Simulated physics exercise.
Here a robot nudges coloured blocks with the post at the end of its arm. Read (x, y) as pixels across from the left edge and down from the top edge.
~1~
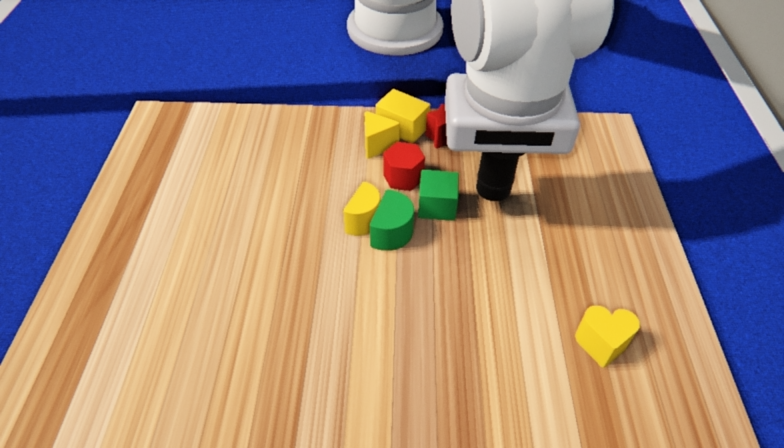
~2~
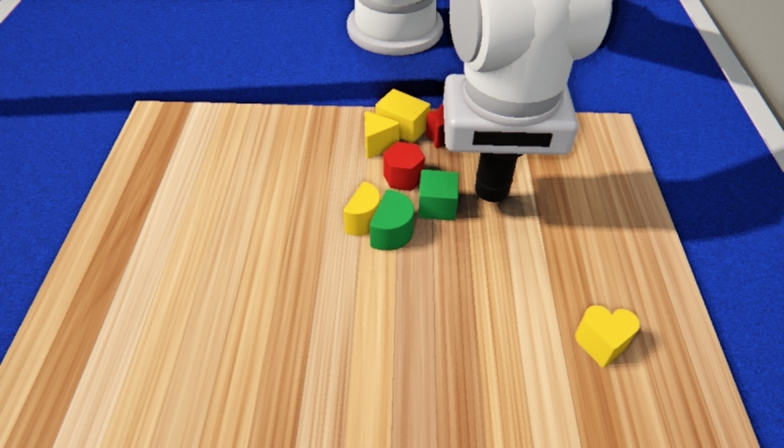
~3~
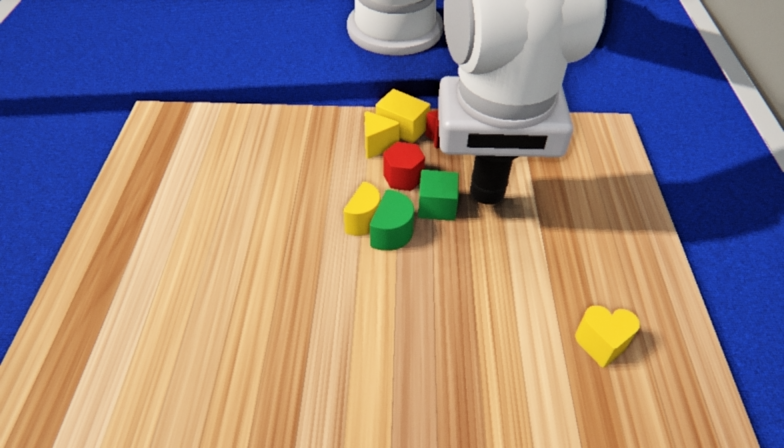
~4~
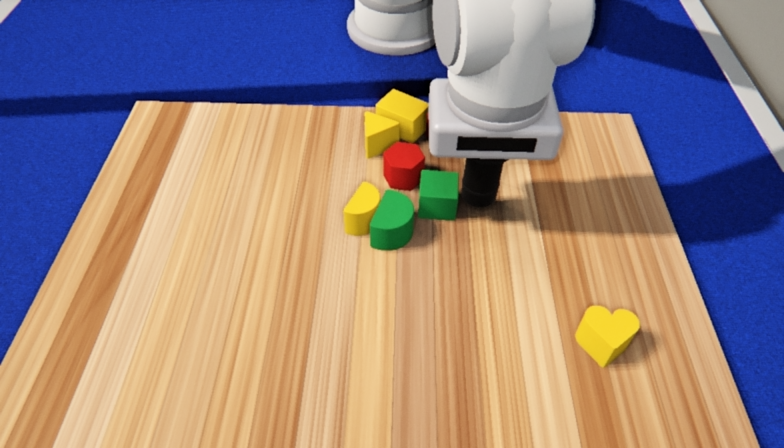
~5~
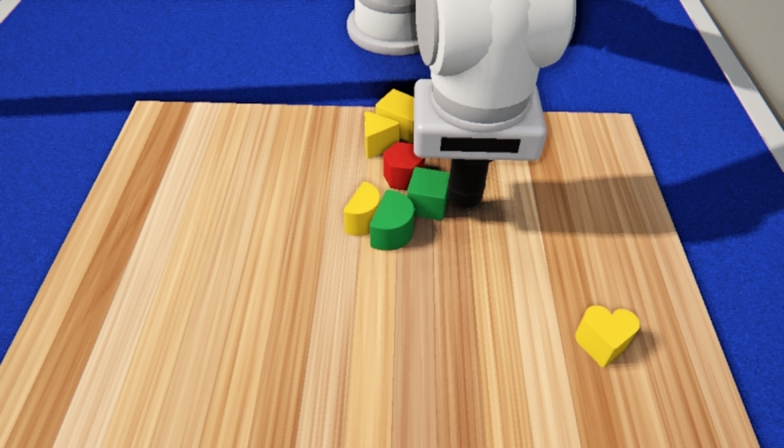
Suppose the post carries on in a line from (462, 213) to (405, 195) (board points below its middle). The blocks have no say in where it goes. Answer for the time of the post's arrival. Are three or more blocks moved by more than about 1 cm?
My answer is no.
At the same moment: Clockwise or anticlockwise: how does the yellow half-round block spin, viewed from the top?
It twists anticlockwise.
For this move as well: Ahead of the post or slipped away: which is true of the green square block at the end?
I'd say it is still being pushed.
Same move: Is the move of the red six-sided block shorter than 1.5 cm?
The answer is no.
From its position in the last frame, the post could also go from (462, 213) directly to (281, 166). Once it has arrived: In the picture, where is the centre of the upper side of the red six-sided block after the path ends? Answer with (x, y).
Its top middle: (389, 145).
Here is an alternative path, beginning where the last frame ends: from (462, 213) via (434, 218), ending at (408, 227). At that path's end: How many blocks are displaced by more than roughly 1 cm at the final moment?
I'm going with three or more.
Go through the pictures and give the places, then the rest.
Post tip at (493, 190); block tops, yellow half-round block at (364, 199); green half-round block at (393, 210); red six-sided block at (404, 154); green square block at (440, 183), in the first picture.
Post at (492, 191); blocks unchanged, in the second picture.
Post at (487, 193); blocks unchanged, in the third picture.
Post at (479, 196); blocks unchanged, in the fourth picture.
Post at (465, 196); yellow half-round block at (364, 199); green half-round block at (393, 210); red six-sided block at (404, 154); green square block at (430, 182), in the fifth picture.
What follows on the original path. Halfway along, post at (435, 187); red six-sided block at (392, 148), turned 50° clockwise; green square block at (399, 175).
At the end, post at (406, 178); yellow half-round block at (358, 199), turned 20° anticlockwise; green half-round block in place; red six-sided block at (390, 147), turned 60° clockwise; green square block at (370, 170).
